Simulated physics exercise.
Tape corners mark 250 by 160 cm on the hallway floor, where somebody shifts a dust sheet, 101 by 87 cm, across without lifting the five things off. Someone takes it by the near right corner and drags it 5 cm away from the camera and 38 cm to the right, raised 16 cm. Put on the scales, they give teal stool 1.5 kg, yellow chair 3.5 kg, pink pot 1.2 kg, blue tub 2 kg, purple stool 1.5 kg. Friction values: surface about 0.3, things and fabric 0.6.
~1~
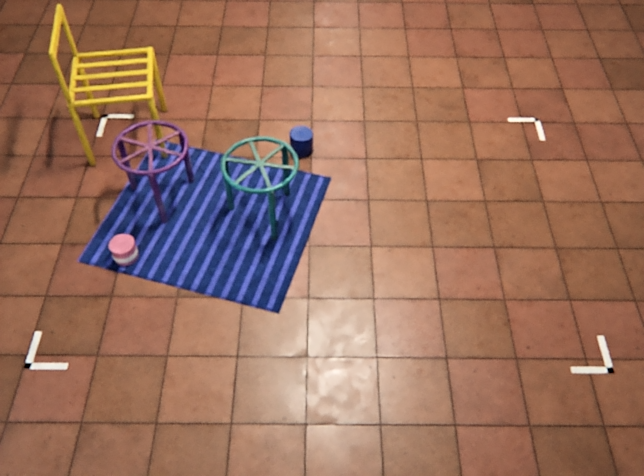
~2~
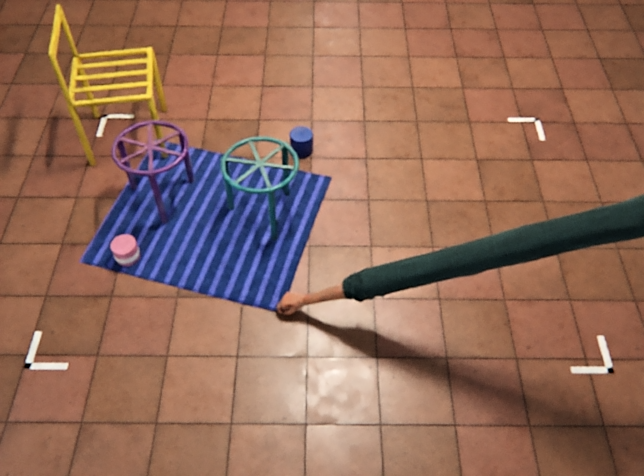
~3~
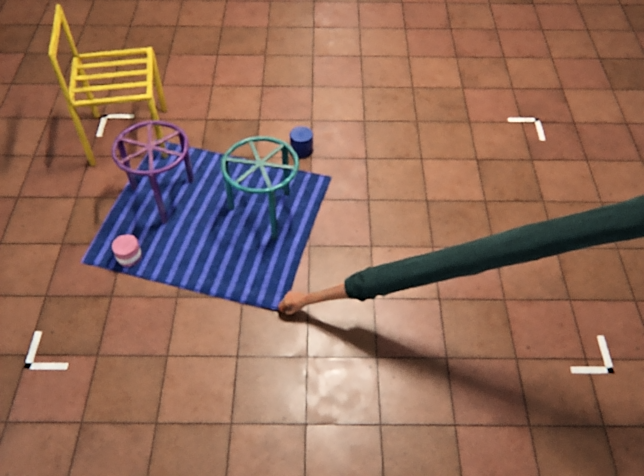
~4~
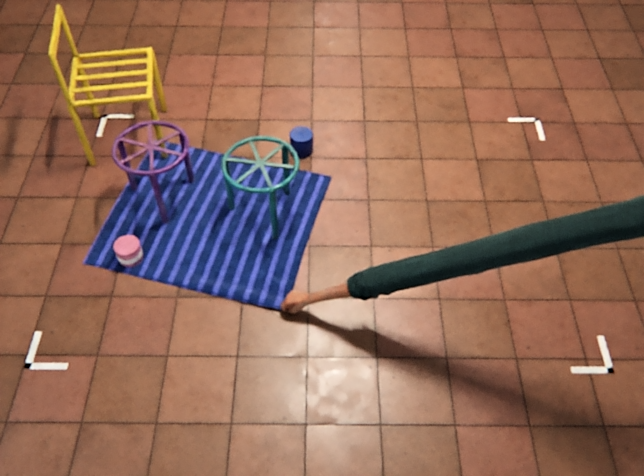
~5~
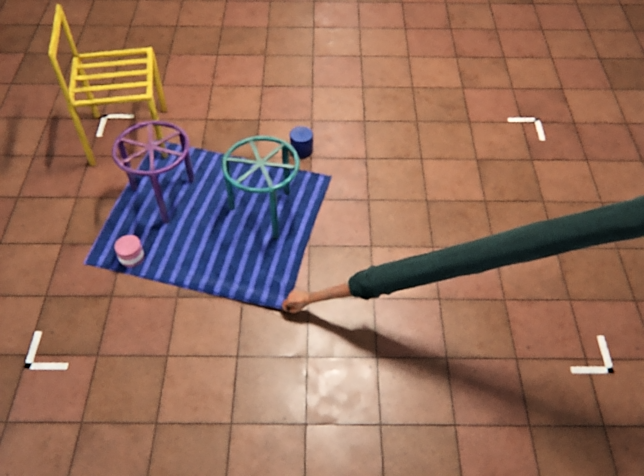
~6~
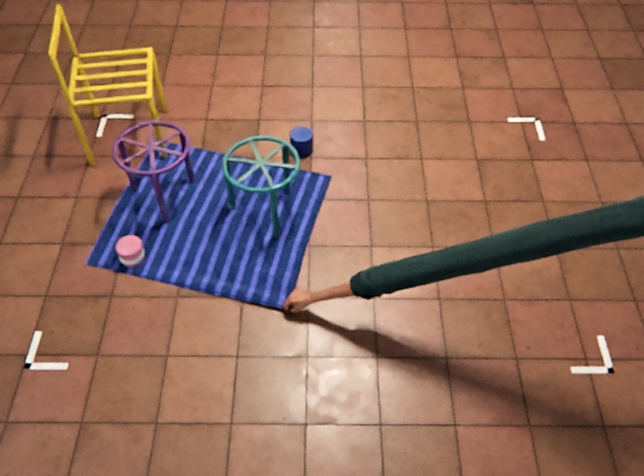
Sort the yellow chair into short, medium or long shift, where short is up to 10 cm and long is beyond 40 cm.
Short.
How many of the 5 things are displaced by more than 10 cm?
After counting, the figure is 3.
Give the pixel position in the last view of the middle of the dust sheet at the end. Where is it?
Its centre lands at about (254, 223).
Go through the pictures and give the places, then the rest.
The first frame shows shows, yellow chair (112, 74); dust sheet corners (77, 261) (331, 178) (279, 313).
The second frame shows shows, dust sheet corners (79, 262) (332, 177); grip (282, 312).
The third frame shows shows, dust sheet corners (81, 263) (332, 177); grip (284, 312).
The fourth frame shows shows, dust sheet corners (83, 263) (332, 177); grip (286, 311).
The fifth frame shows shows, dust sheet corners (84, 264) (332, 176); grip (288, 310).
The sixth frame shows shows, yellow chair (111, 75); dust sheet corners (85, 264) (332, 176); grip (289, 310).
Next, middle of the dust sheet at (221, 209); pink pot 14 cm off its start, purple stool 6 cm off its start, teal stool 3 cm off its start.
Then, middle of the dust sheet at (239, 214); yellow chair 2 cm off its start, pink pot 26 cm off its start, purple stool 17 cm off its start.
After that, middle of the dust sheet at (250, 220); yellow chair 4 cm off its start at (111, 81), pink pot 36 cm off its start at (192, 264), purple stool 26 cm off its start at (189, 169).
Later, middle of the dust sheet at (254, 223); yellow chair 4 cm off its start, pink pot 39 cm off its start, purple stool 28 cm off its start.
At the end, middle of the dust sheet at (254, 223); yellow chair 4 cm off its start at (111, 81), pink pot 39 cm off its start at (197, 266), purple stool 28 cm off its start at (193, 172), teal stool 17 cm off its start at (295, 170).
